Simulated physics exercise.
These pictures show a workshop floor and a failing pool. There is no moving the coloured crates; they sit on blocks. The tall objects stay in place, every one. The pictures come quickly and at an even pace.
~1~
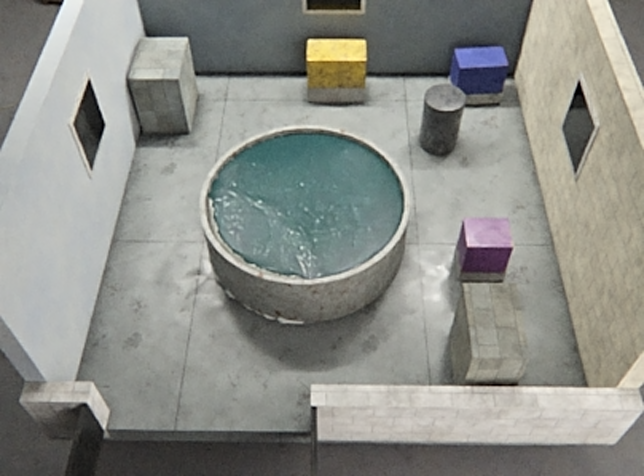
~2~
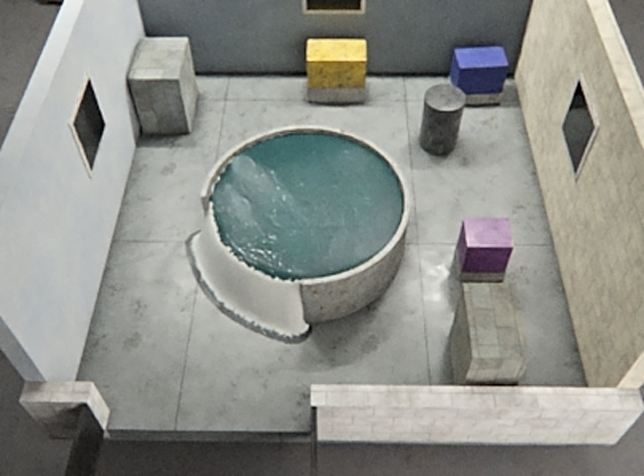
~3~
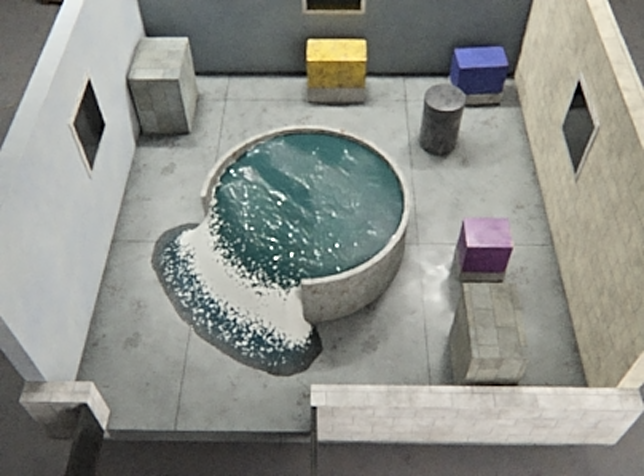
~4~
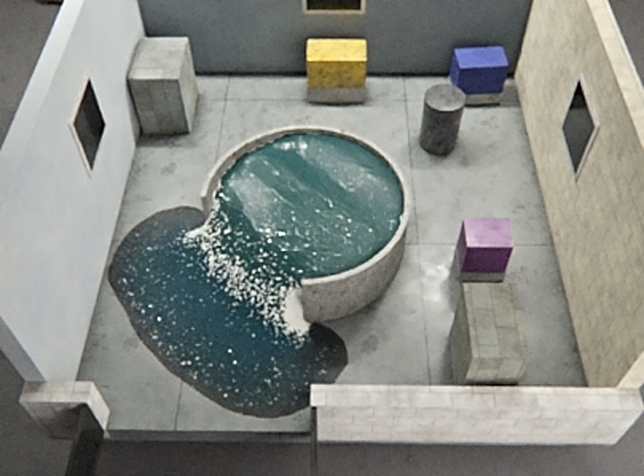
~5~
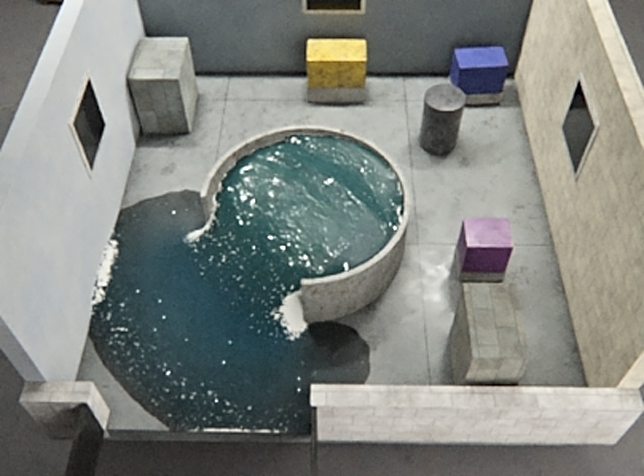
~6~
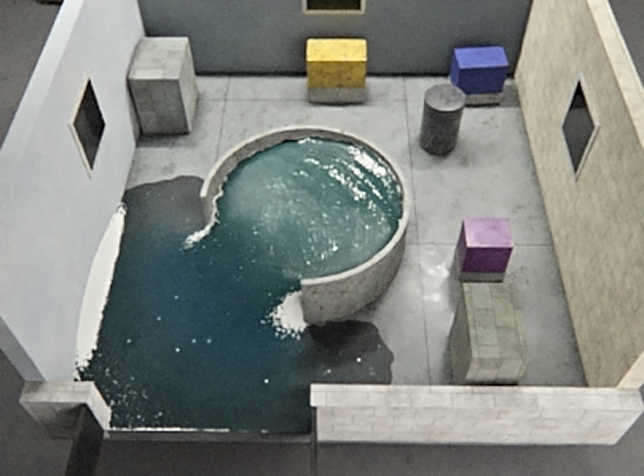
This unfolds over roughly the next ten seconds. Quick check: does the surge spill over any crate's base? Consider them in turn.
Result: Yellow crate dry, purple crate dry, blue crate dry.
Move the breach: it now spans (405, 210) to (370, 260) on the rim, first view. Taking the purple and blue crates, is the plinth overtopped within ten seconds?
As I see it, purple is doused and blue is doused.
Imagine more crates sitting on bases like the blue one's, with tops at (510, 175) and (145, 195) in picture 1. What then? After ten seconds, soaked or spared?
For the first position it is missed; for the second it is reached.
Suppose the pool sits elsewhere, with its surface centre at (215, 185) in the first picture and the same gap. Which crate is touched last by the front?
My pick is the one in blue.
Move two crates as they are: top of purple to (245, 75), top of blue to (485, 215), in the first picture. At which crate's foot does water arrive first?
I'd say the purple-painted one comes first.
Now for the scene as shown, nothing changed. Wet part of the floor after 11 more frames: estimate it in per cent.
I'd estimate some 35 per cent.
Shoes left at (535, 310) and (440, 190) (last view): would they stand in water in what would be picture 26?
Going in order, I'd say clear for the first and clear for the second.
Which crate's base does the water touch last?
The answer here is the purple crate.
A moment on, water covers 25 % of the floor; the yellow crate not reached, the purple crate not reached, the blue crate not reached.
Next, water covers 35 % of the floor; the yellow crate not reached, the purple crate not reached, the blue crate not reached.
Then, water covers 45 % of the floor; the yellow crate water round its plinth, the purple crate not reached, the blue crate not reached.
Later, water covers 70 % of the floor; the yellow crate water round its plinth, the purple crate not reached, the blue crate water round its plinth.
In the end, water covers 90 % of the floor; the yellow crate stayed above the water, the purple crate stayed above the water, the blue crate stayed above the water.
